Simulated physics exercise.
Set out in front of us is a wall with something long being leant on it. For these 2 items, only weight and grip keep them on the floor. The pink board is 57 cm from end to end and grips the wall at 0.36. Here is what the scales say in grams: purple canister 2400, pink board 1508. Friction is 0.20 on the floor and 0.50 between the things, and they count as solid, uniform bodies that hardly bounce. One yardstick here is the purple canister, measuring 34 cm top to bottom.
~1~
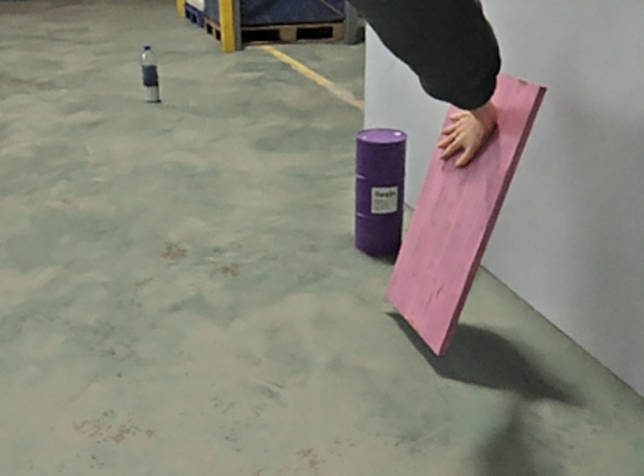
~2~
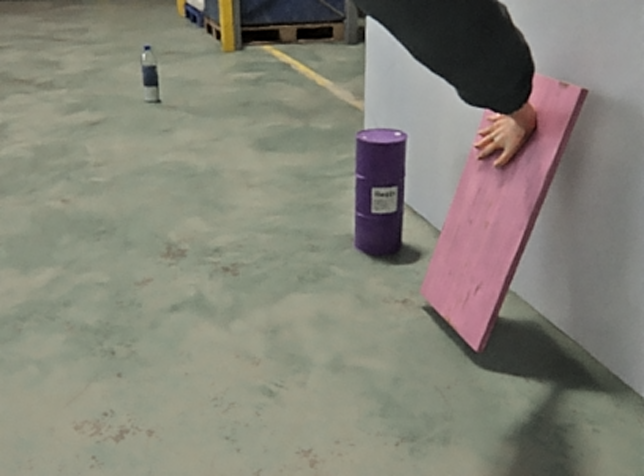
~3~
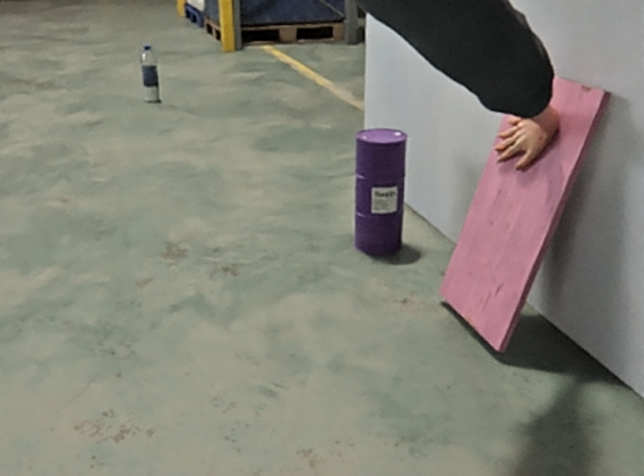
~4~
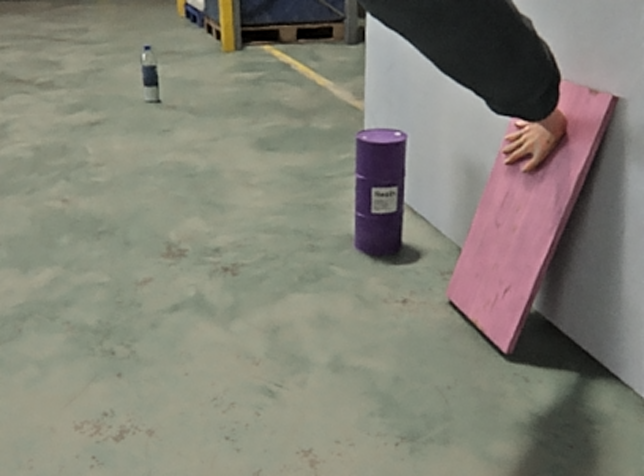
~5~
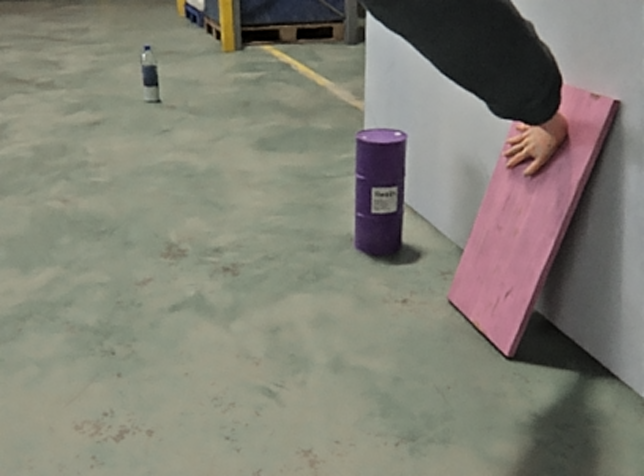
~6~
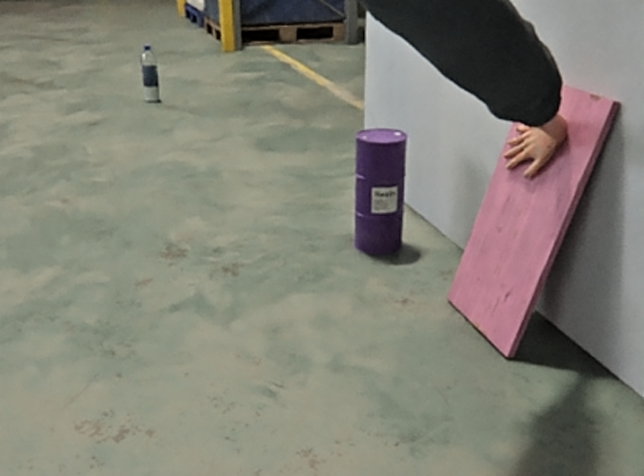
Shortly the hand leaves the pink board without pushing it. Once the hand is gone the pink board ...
... stays in place.
Then, 0.20 s on from there, no change.
Then, 0.60 s on from there, pink board resting near (522, 214).
In the end, both under 10 cm from the start. At the end, from the last picture's camera, pink board near (522, 214). The board remains leaning.
